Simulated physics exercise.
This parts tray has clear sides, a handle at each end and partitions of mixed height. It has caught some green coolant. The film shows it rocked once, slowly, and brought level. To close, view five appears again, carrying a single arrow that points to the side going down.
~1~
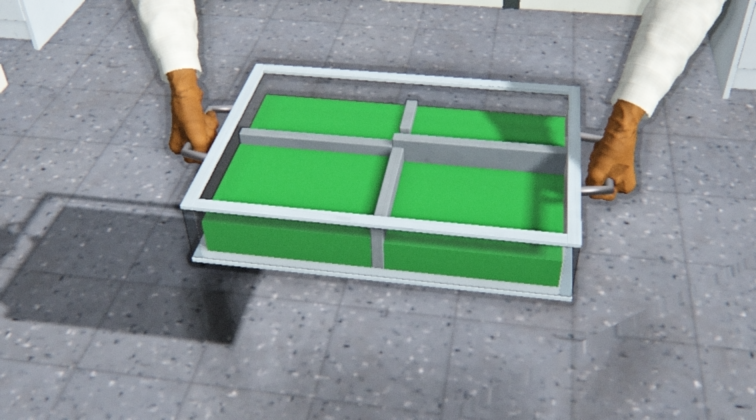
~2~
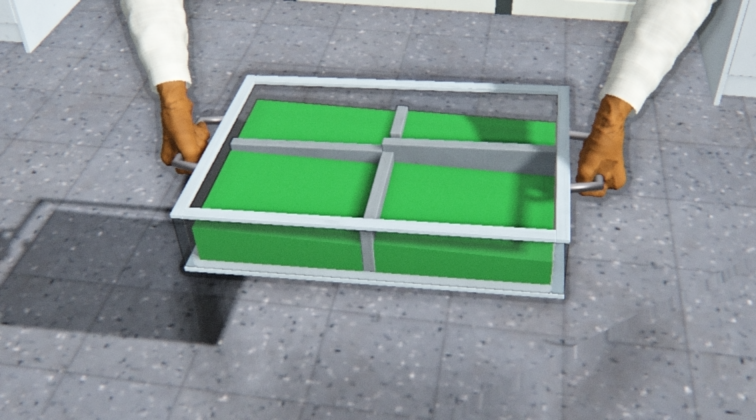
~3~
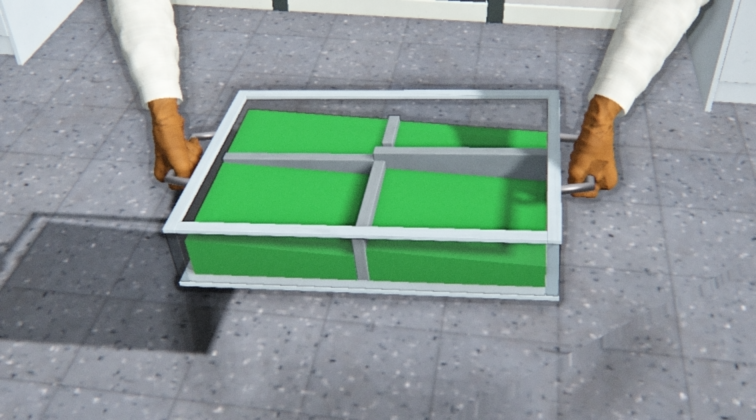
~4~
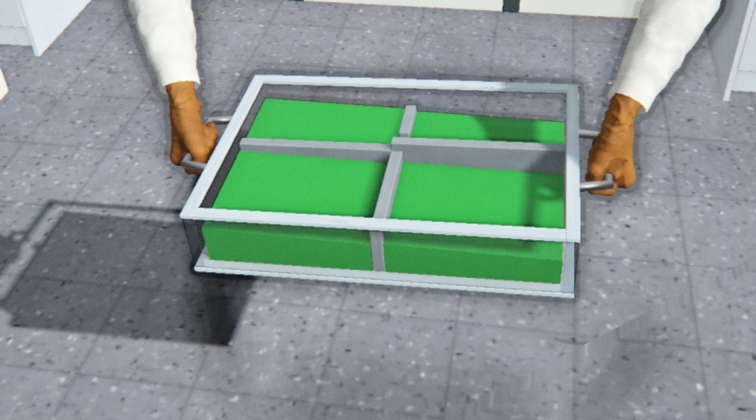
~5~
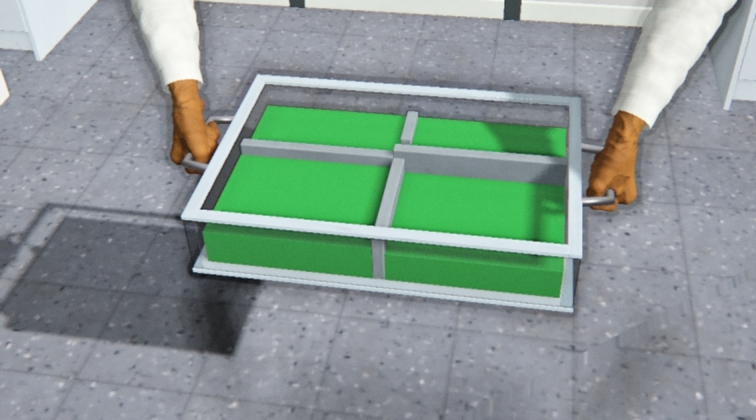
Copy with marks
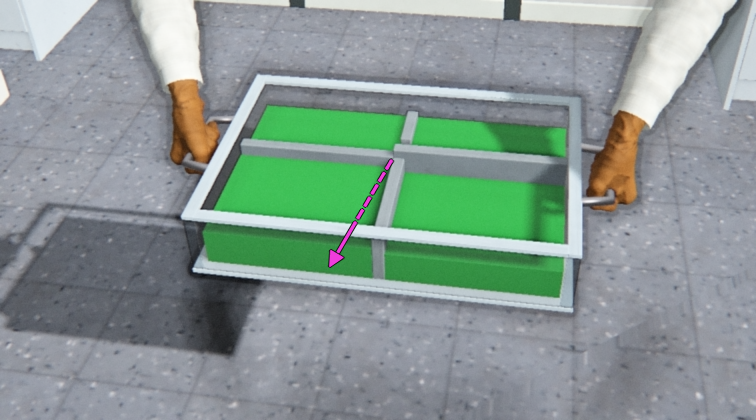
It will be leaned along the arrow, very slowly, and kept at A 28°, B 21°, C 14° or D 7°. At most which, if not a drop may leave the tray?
Angle C just does it.
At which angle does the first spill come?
Here it is angle B.
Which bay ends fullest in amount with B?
That is the front left bay.
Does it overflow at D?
No, that is safe.
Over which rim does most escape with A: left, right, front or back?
The front rim.
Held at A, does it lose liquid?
Yes, it does.
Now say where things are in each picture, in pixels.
In the first frame, the tray is level; deepest in the front left bay, at (305, 186), shallowest in the front right.
The second frame shows tipped about 3° down to the left; no wall is crossed.
The third frame shows tipped about 5° down to the left; no wall is crossed.
The fourth frame shows tipped about 2° down to the left; no wall is crossed.
In the fifth frame, the tray is level; deepest in the front left bay, at (305, 197), shallowest in the front right.
The arrow ends at (332, 261).
For angle A, about 38 % goes over the rim.
For angle B, about 12 % goes over the rim.
For angle C, nothing spills; the front left bay holds the most.
For angle D, nothing spills; the front left bay holds the most.
